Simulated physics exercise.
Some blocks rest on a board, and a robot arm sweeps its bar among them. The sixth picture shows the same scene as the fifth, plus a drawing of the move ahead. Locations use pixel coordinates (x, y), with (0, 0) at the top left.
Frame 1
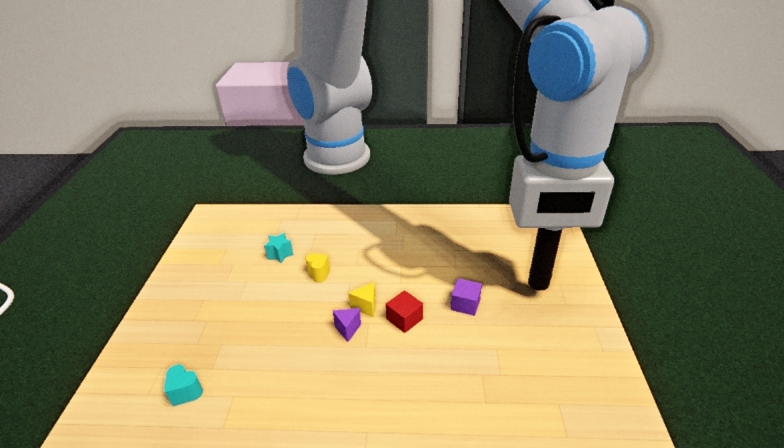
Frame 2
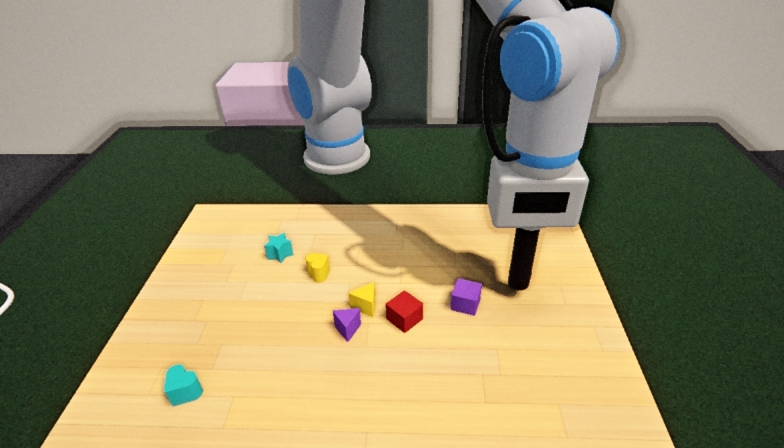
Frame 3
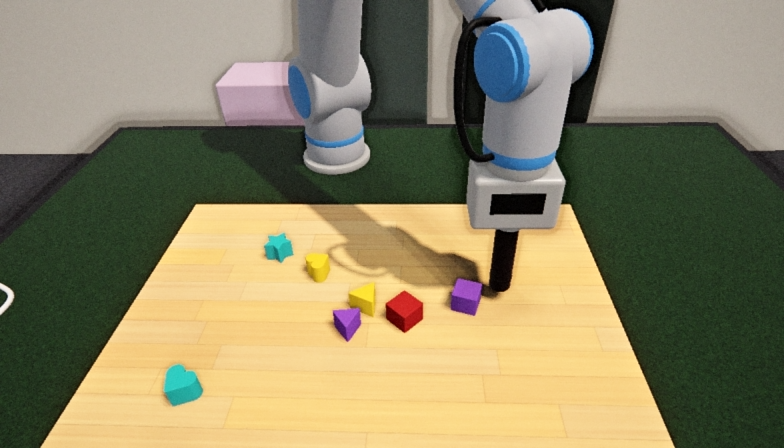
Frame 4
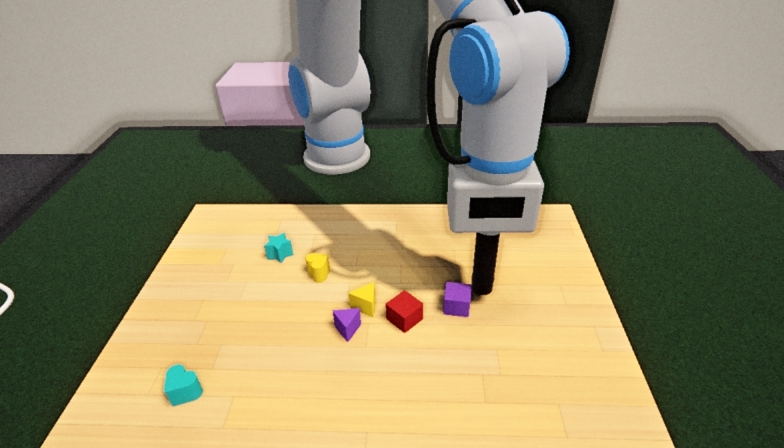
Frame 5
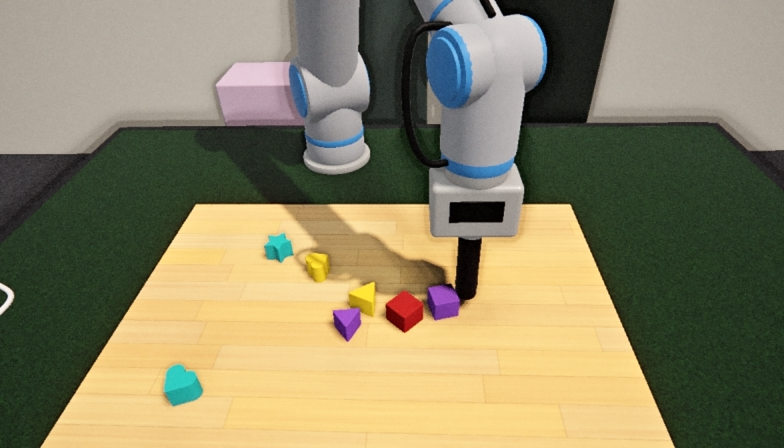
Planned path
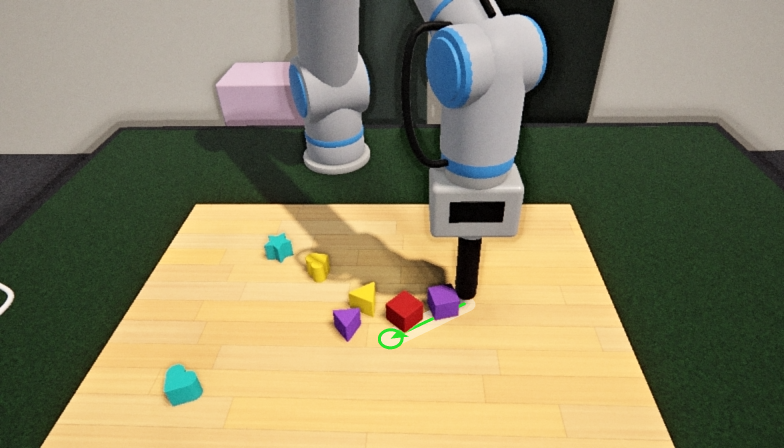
On a wooden board scattered with small colored blocks, a robot arm moved its black bar leftward to the purple cube, then pushed it a short way left, close beside the red cube.
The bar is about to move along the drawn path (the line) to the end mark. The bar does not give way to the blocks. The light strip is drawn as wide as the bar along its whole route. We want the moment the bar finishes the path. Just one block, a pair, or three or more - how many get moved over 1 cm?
Going by the path, three or more of them shift by more than about 1 cm.
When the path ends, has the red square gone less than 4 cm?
That would be a no.
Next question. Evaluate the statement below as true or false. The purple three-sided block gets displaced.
The statement is true.
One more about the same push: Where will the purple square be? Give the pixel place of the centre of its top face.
I'd say the purple square ends with its top centre at (364, 324).
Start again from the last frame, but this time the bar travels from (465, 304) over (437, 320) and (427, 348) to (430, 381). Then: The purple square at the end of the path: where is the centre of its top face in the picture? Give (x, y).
Its top centre is at about (402, 319).
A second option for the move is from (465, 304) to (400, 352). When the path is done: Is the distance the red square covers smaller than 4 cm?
The answer is no.
Drawn move, from (465, 304) directly to (391, 339).
The first path, step by step. One third of the way, bar (441, 305); red square (390, 307), turned 25° clockwise; purple square (418, 305).
Two thirds of the way, bar (415, 316); purple three-sided block (338, 317), turned 25° anticlockwise; yellow three-sided block (361, 290), turned 30° clockwise; red square (363, 312), turned 40° clockwise; purple square (391, 315).
At the end, bar (390, 328); purple three-sided block (315, 316), turned 15° anticlockwise; yellow three-sided block (361, 290), turned 30° clockwise; red square (339, 315), turned 55° clockwise; purple square (364, 324), turned 25° clockwise.
